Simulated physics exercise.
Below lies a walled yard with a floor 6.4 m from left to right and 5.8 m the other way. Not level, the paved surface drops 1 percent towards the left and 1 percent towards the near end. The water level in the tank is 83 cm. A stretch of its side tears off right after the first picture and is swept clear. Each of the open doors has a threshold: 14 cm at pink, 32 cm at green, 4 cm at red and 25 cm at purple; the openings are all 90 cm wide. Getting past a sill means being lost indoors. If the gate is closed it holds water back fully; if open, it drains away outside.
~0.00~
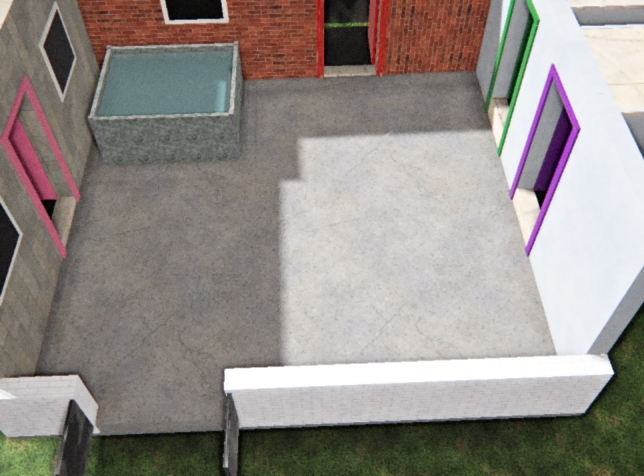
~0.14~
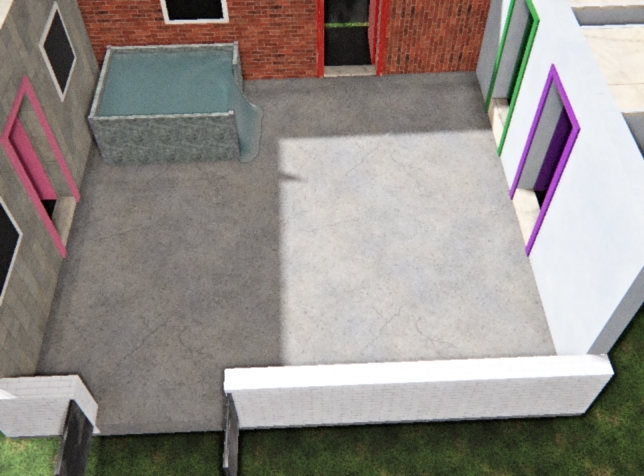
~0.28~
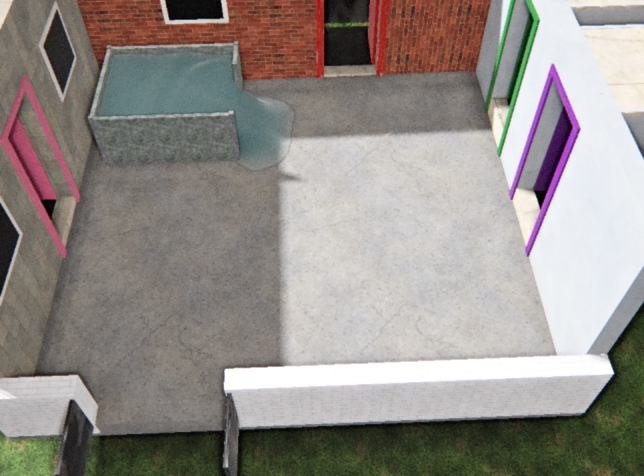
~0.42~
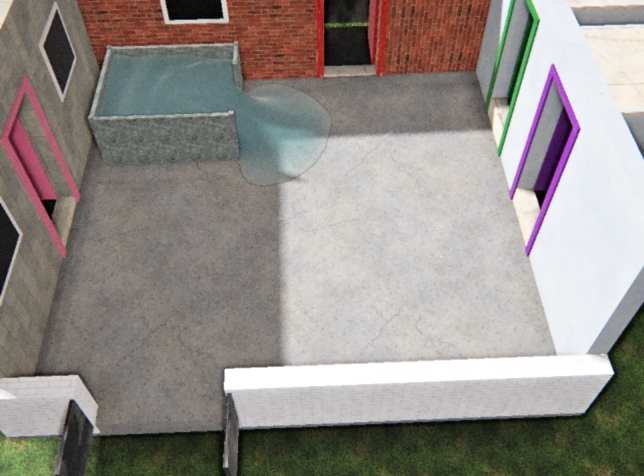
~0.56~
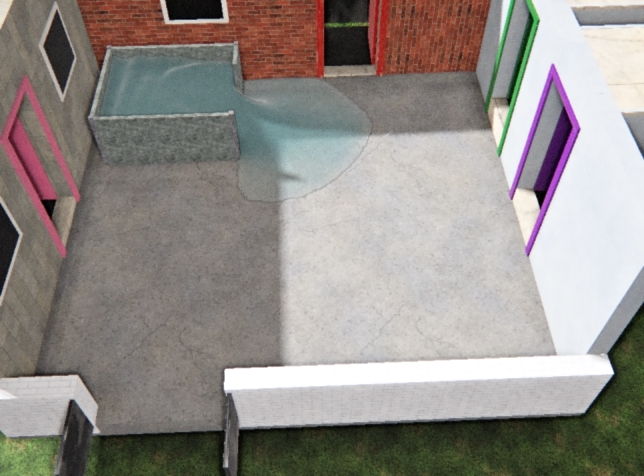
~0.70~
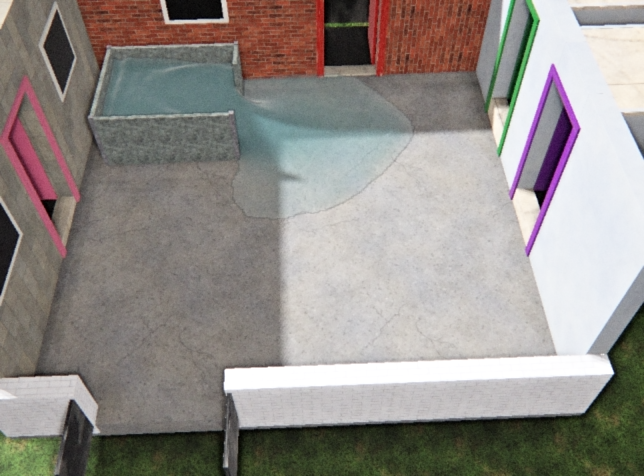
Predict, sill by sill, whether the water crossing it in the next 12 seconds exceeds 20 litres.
My prediction: At the pink door it is 20 litres or less; at the green door it is 20 litres or less; at the red door it is above 20 litres; at the purple door it is 20 litres or less.
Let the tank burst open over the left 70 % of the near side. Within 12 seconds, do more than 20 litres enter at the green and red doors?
Checking each door against the limit: Green does not exceed it, red does not exceed it.
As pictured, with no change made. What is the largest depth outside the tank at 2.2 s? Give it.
Around 40 centimetres.
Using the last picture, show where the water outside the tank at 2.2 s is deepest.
About (472, 74).
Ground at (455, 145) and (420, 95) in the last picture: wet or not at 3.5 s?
Soaked, soaked.
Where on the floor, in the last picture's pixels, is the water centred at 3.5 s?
Near (346, 169).
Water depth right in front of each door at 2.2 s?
Depth readings (cm): Pink = 0; green = 28; red = 11; purple = 22.
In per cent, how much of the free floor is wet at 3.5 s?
55 %.
After 1.4 s water covers 40 % of the floor and is deepest (38 cm) near (251, 134); pink door not reached, green door 26 cm at the sill, 0 L in, red door 11 cm at the sill, 7 L in, purple door not reached.
After 2.2 s water covers 50 % of the floor and is deepest (40 cm) near (472, 74); pink door not reached, green door 28 cm at the sill, 0 L in, red door 11 cm at the sill, 32 L in, purple door 22 cm at the sill, 0 L in.
After 3.5 s water covers 55 % of the floor and is deepest (31 cm) near (558, 384); pink door not reached, green door 18 cm at the sill, 0 L in, red door 7 cm at the sill, 61 L in, purple door 15 cm at the sill, 0 L in.
After 7.0 s water covers 85 % of the floor and is deepest (18 cm) near (28, 408); pink door 8 cm at the sill, 0 L in, green door 8 cm at the sill, 0 L in, red door 7 cm at the sill, 117 L in, purple door 6 cm at the sill, 0 L in.
After 12.0 s water covers 100 % of the floor and is deepest (16 cm) near (89, 156); pink door 11 cm at the sill, 0 L in, green door 2 cm at the sill, 0 L in, red door 2 cm at the sill, 126 L in, purple door 4 cm at the sill, 0 L in.
